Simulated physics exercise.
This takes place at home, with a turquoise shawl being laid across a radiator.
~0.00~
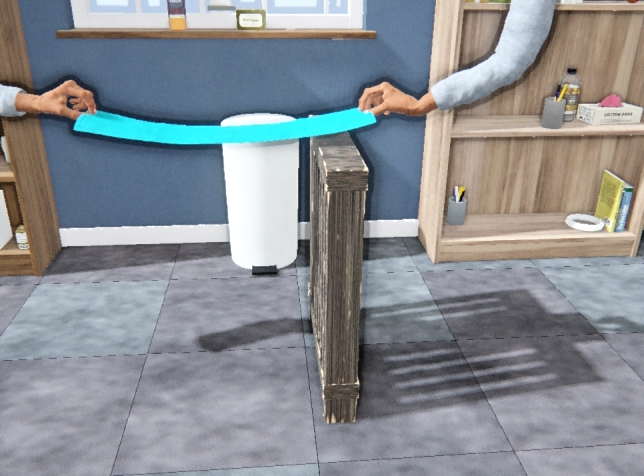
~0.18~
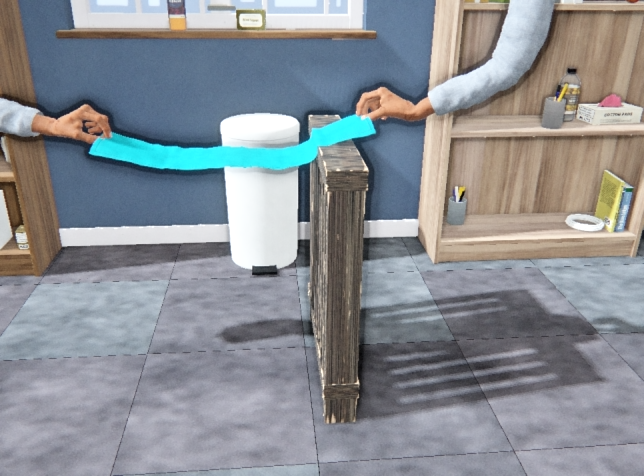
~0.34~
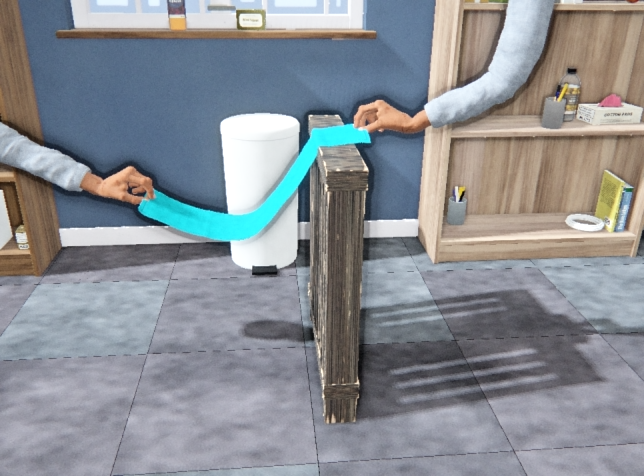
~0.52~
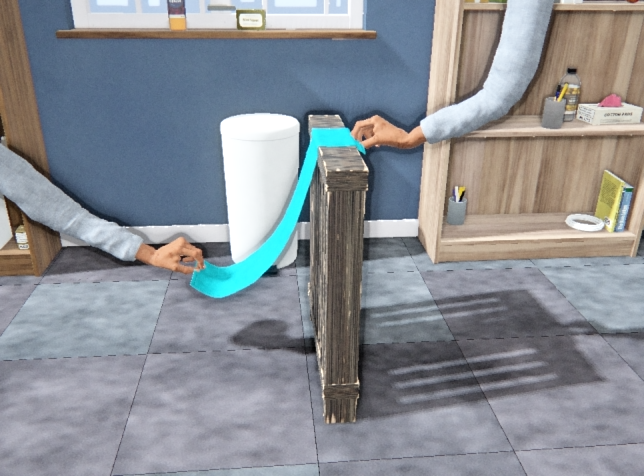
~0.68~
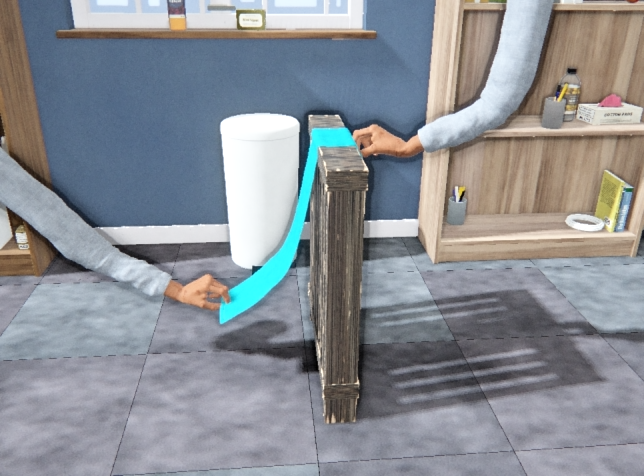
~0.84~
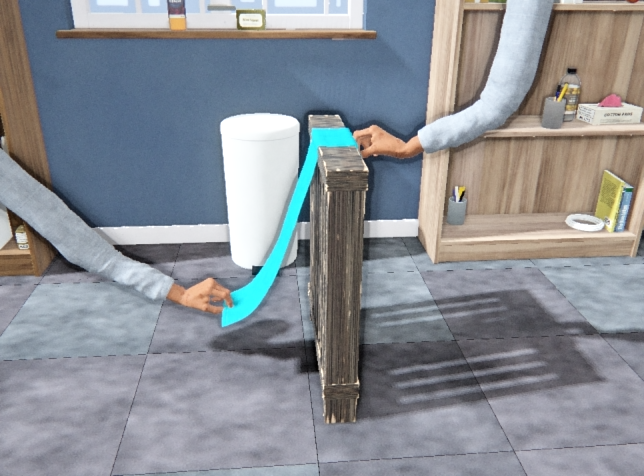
The clip opens with two hands holding a turquoise strip of cloth stretched above a narrow, dark, upright radiator in a room at home. The left hand lowers its end down and inward while the right hand shifts slightly down, laying the cloth over the top, with far more hanging on the left.
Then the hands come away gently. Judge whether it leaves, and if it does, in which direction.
Gone to the left.
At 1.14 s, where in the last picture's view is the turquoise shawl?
Estimated position: About (291, 266).
Around 1.14 s, shawl clear of the top and falling near (291, 266).
Around 1.38 s, shawl in a heap on the floor near (292, 358).
Finally, shawl in a heap on the floor near (293, 363). The turquoise shawl slips off to the left.
